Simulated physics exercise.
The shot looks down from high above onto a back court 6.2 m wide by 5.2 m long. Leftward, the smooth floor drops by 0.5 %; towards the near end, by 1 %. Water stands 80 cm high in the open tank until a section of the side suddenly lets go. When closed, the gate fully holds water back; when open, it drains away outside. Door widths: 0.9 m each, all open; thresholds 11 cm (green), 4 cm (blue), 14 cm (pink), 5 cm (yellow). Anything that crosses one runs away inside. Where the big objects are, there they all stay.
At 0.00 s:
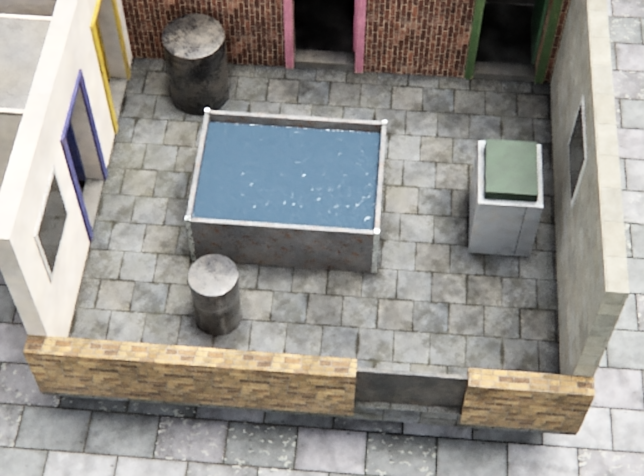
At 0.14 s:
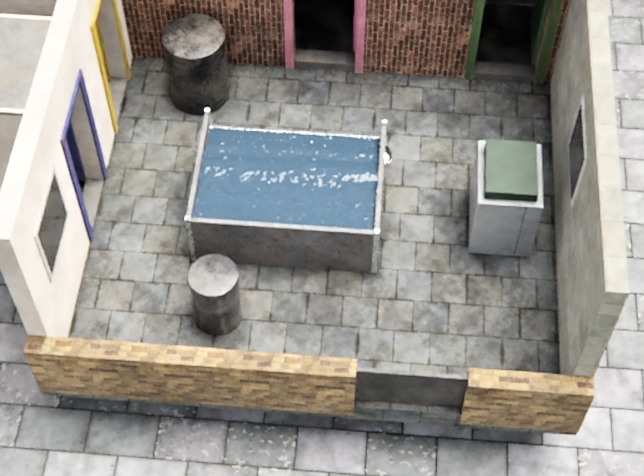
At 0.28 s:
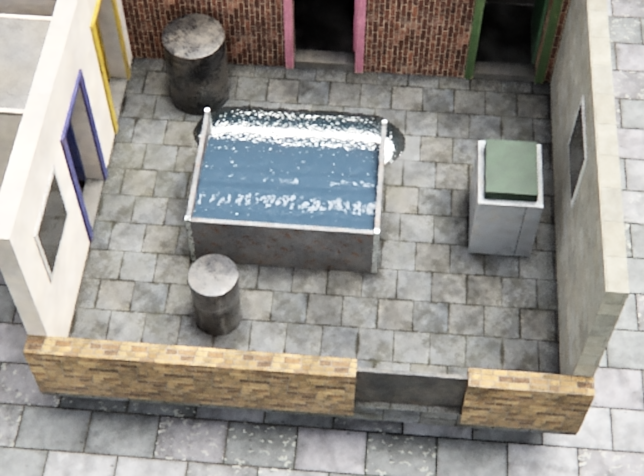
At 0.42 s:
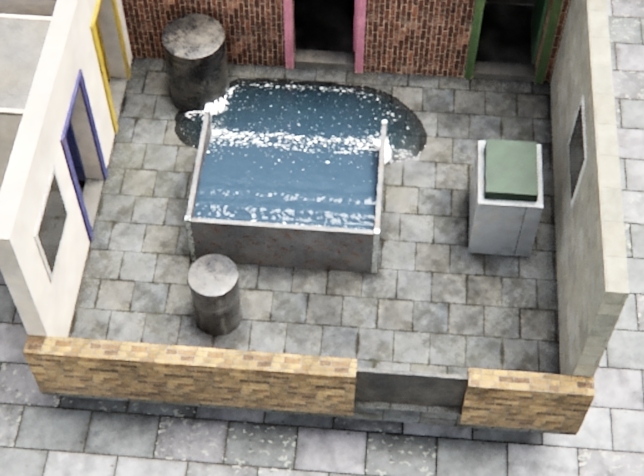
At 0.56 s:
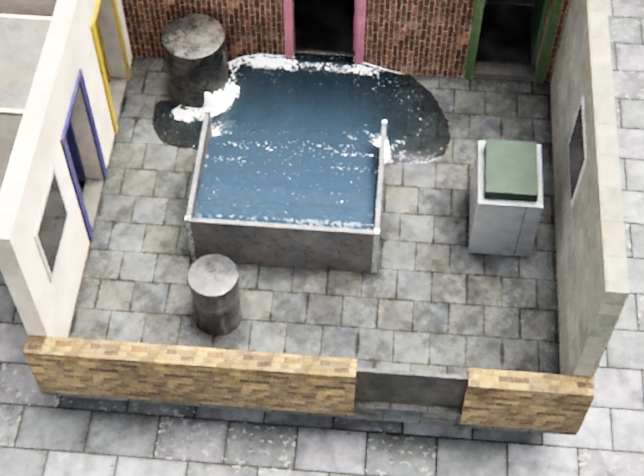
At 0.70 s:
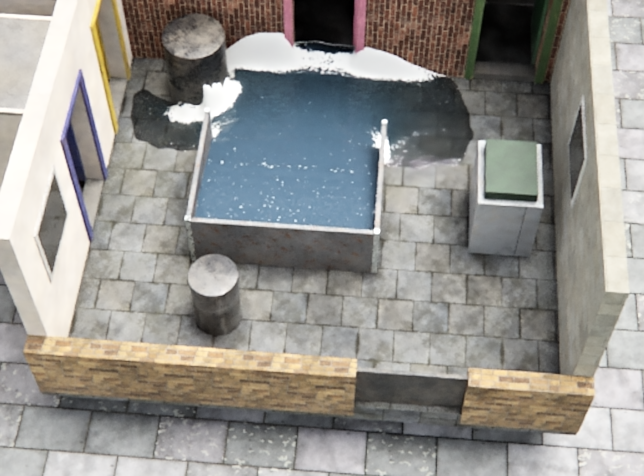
Water poured out over the far side of the open tank in the courtyard, spreading across the paving in a widening dark pool, around the large round drum and up to the brick wall.
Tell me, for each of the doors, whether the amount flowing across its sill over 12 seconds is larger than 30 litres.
For 12 seconds: The green door, larger; the blue door, larger; the pink door, larger; the yellow door, larger.
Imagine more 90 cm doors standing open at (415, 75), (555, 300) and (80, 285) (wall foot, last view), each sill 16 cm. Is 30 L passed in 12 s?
Per doorway, in order: Sufficient / insufficient / insufficient.
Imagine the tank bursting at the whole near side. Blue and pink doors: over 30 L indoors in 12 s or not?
Versus the limit - blue: Exceeded, pink: Within.
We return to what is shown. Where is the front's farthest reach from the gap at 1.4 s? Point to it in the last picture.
Somewhere near pixel (549, 87).
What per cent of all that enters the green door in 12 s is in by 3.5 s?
Some 30 per cent by then.
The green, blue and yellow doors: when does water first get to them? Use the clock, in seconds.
The front reaches green at 1.0 s, blue at 1.6 s, yellow at 0.8 s.
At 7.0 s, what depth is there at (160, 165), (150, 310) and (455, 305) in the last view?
First 4 cm, then 6 cm, then 6 cm.
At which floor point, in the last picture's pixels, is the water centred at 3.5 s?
I'd put it close to (338, 158).
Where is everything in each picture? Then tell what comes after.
The open tank at (289, 173) is whole and still, 80 cm deep, in the first frame.
The front is at a hidden place, 1.3 m from the gap on the open tank's far side; 0.6 m2 of floor is under water; 80 cm left at the back of the open tank, in the second frame.
The front is at a hidden place, 1.5 m from the gap on the open tank's far side; 2.0 m2 of floor is under water; 79 cm left at the back of the open tank, in the third frame.
Water pours out on the open tank's far side and has run 1.8 m, to (183, 116); typically 13 cm deep outside, 71 cm at the open tank's back, in the fourth frame.
The front is at (425, 96), 2.2 m from the gap on the open tank's far side; 5.2 m2 of floor is under water; 69 cm left at the back of the open tank, in the fifth frame.
The front is at (442, 78), 2.6 m from the gap on the open tank's far side; 5.9 m2 of floor is under water; 65 cm left at the back of the open tank, in the sixth frame.
After 1.4 s water covers 30 % of the floor and is deepest (55 cm) near (266, 70); green door 10 cm at the sill, 0 L in, blue door not reached, pink door 52 cm at the sill, 224 L in, yellow door 13 cm at the sill, 7 L in.
After 2.2 s water covers 40 % of the floor and is deepest (40 cm) near (242, 69); green door 12 cm at the sill, 0 L in, blue door 4 cm at the sill, 0 L in, pink door 38 cm at the sill, 426 L in, yellow door 18 cm at the sill, 57 L in.
After 3.5 s water covers 65 % of the floor and is deepest (32 cm) near (553, 187); green door 15 cm at the sill, 21 L in, blue door 9 cm at the sill, 3 L in, pink door 18 cm at the sill, 519 L in, yellow door 13 cm at the sill, 114 L in.
After 7.0 s water covers 95 % of the floor and is deepest (19 cm) near (315, 73); green door 9 cm at the sill, 70 L in, blue door 5 cm at the sill, 22 L in, pink door 18 cm at the sill, 524 L in, yellow door 9 cm at the sill, 160 L in.
After 12.0 s water covers 100 % of the floor and is deepest (14 cm) near (119, 371); green door 5 cm at the sill, 71 L in, blue door 8 cm at the sill, 62 L in, pink door 4 cm at the sill, 527 L in, yellow door 10 cm at the sill, 188 L in.
